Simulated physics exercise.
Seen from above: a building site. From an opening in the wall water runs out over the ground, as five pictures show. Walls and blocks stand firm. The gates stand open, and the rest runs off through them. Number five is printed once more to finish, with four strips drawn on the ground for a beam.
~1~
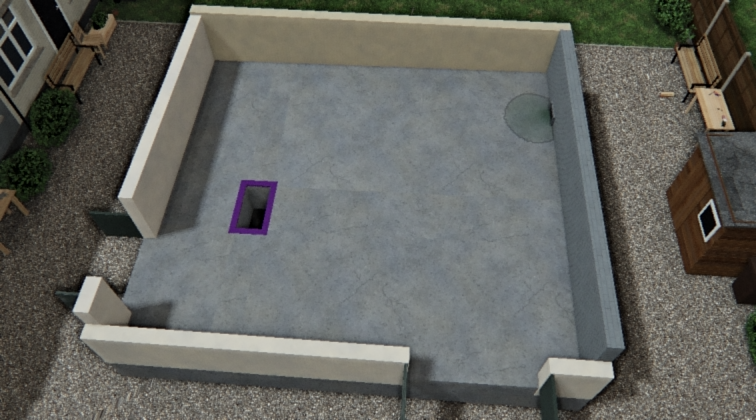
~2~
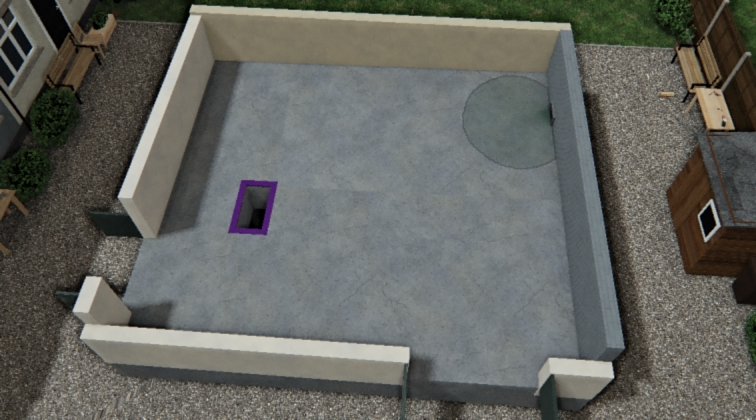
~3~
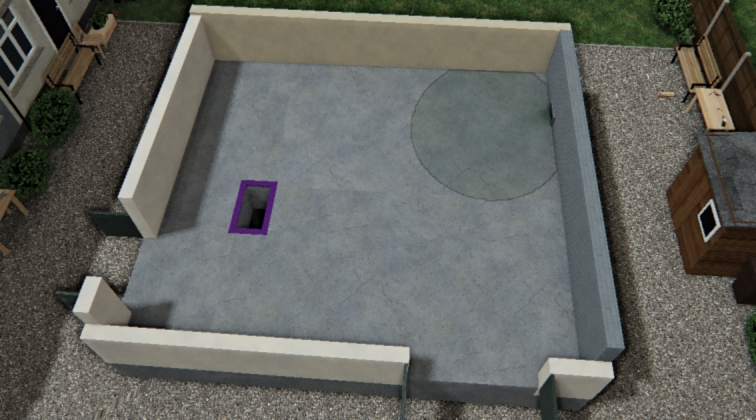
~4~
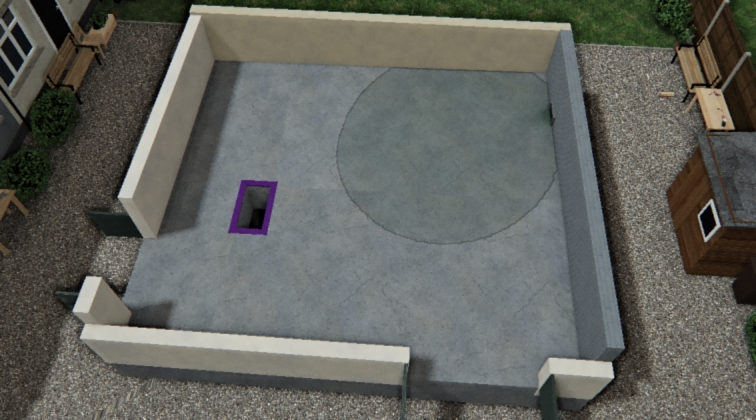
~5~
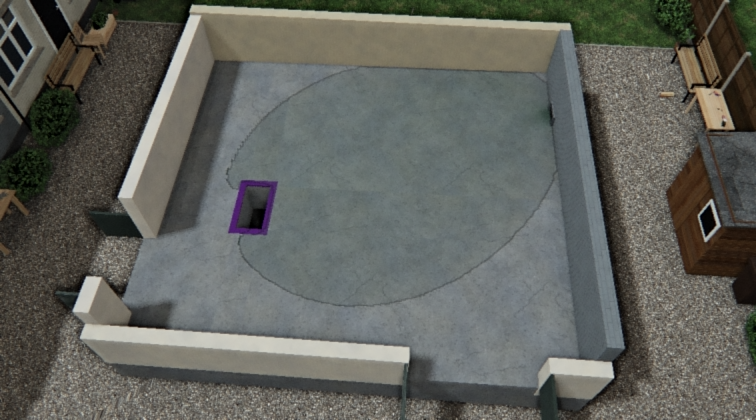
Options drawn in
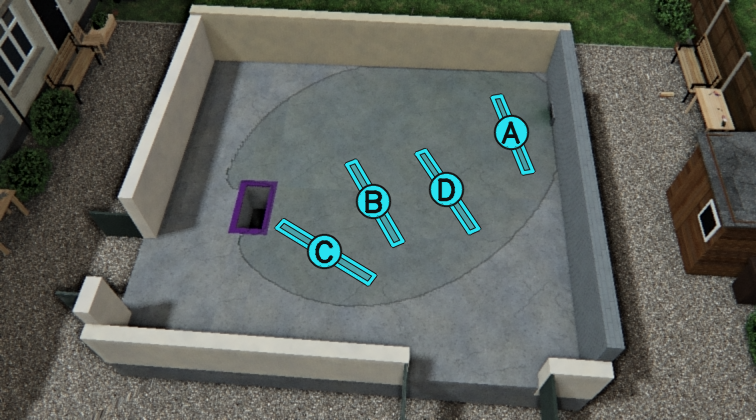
A dark, wet patch spreads across the grey floor of a walled yard, seen from above, with cream walls on most sides and a grey-blue wall on the right. A purple-edged rectangular drain sits left of centre, gates stand open at the left and bottom right, and gravel, benches and a brown shed lie outside. The patch widens leftward and downward from the right wall until it reaches the drain, while the camera stays still.
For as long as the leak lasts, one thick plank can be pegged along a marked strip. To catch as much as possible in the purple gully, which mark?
C is best.
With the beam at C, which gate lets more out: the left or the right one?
More leaves on the left.
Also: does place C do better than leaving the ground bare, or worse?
Place C is better.
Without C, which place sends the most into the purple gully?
D it is.
On the marked copy, A from (496, 96) to (528, 172); B from (351, 162) to (397, 243); C from (280, 224) to (371, 279); D from (421, 152) to (474, 230).
With A, about 15 % of the stream goes into the purple gully, about 85 % out by the gates.
With B, about 15 % of the stream goes into the purple gully, about 84 % out by the gates.
With C, about 55 % of the stream goes into the purple gully, about 44 % out by the gates.
With D, about 24 % of the stream goes into the purple gully, about 75 % out by the gates.
